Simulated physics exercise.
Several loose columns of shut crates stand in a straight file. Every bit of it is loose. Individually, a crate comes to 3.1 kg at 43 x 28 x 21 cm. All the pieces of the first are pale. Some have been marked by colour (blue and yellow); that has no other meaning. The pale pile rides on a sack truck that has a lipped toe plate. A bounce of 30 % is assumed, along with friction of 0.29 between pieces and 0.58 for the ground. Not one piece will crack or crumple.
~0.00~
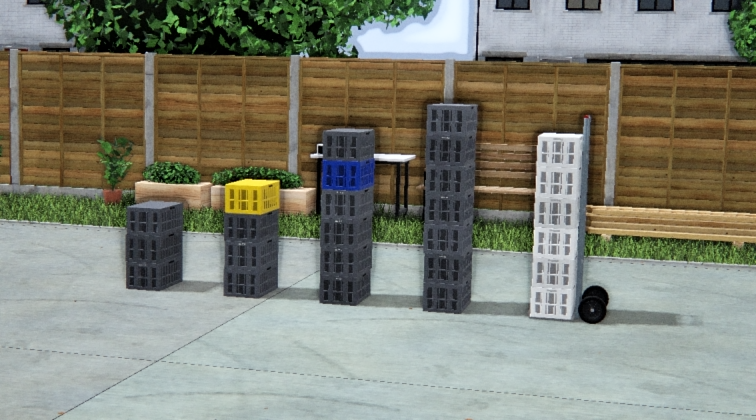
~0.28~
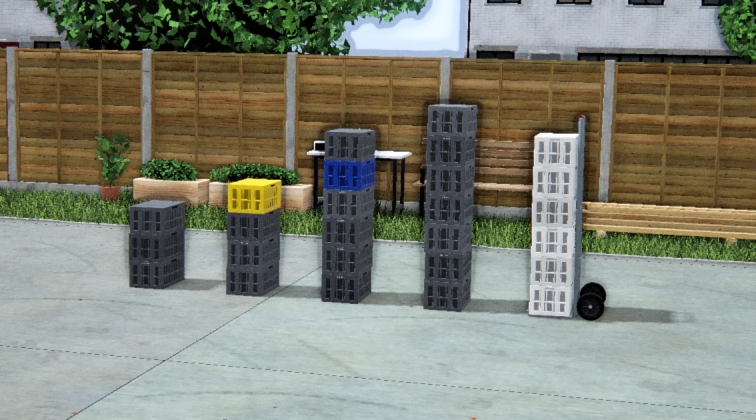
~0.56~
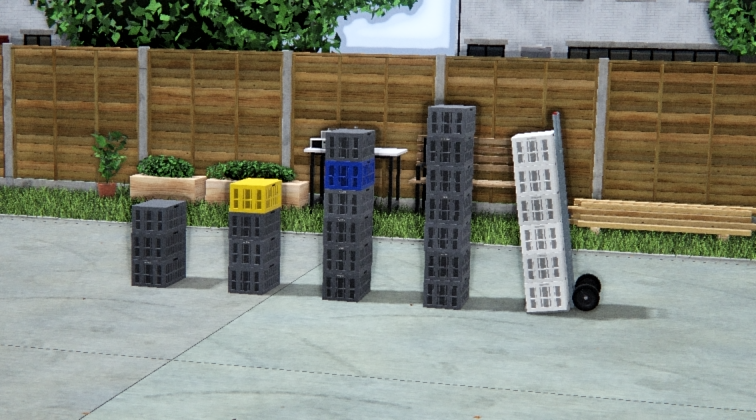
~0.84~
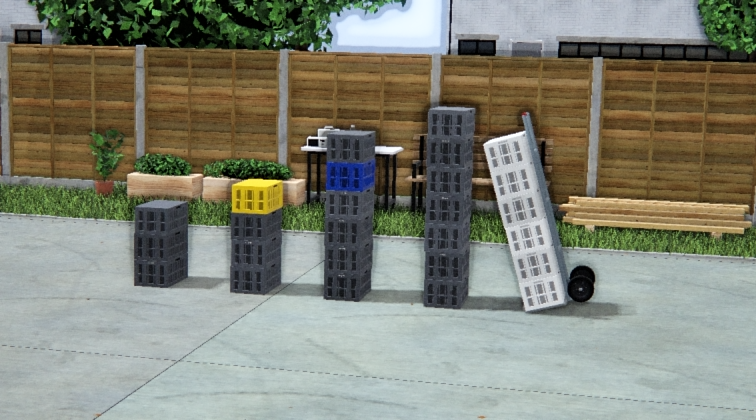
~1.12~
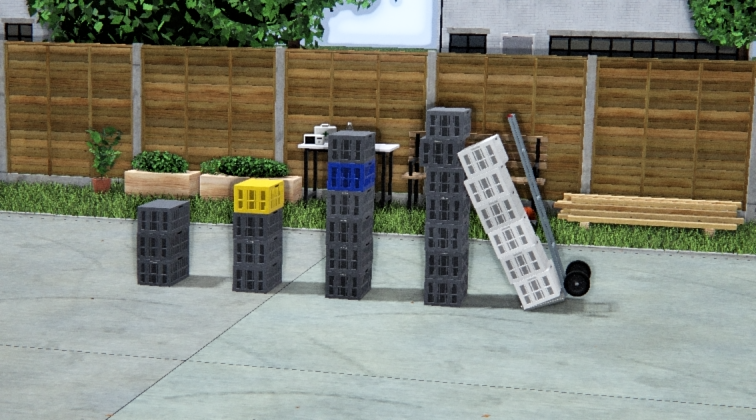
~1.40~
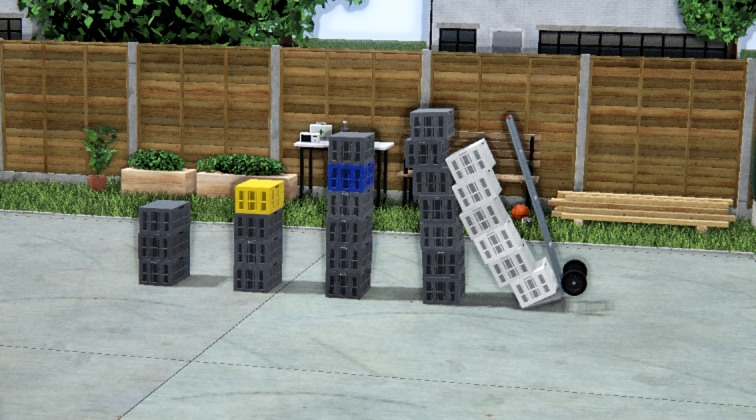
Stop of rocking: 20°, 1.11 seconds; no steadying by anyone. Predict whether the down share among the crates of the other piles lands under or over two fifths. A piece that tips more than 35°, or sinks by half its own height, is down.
Prediction: Over two fifths.
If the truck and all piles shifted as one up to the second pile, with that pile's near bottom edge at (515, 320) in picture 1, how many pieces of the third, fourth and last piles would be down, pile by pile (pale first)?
Pile by pile, you'd see third at 5, fourth at 2 and last at 2 down.
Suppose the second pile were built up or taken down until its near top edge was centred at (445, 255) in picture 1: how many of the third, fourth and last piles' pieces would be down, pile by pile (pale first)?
Pile by pile that makes third 0, fourth 0, last 0.
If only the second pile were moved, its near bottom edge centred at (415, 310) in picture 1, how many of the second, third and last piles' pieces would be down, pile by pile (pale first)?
Second 7; third 6; last 2.
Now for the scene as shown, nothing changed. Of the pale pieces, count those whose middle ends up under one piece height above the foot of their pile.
I count 2 in total.
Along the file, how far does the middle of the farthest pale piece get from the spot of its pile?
Roughly 150 cm.
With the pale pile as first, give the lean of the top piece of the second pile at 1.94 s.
About 20°.
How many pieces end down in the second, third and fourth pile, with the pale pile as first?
The second pile gives 6, the third 5, the fourth 3.
After 1.94 s, 6 of the pale pile down; none of the 20 other crates down, 9 disturbed; blue crate shifted 22 mm.
After 2.44 s, 6 of the pale pile down; 7 of the 20 other crates down; blue crate leaning 26°, 9 cm lower; yellow crate shifted 10 cm.
After 3.30 s, 6 of the pale pile down; 15 of the 20 other crates down; blue crate leaning 42°, 41 cm lower; yellow crate 21 cm lower.
At rest (5.7 s), 6 of the pale pile down; 16 of the 20 other crates down; yellow crate upside down; blue crate on its side. That is 80 per cent. As the last picture would show them, middles, yellow crate near (56, 262), blue crate near (166, 240).
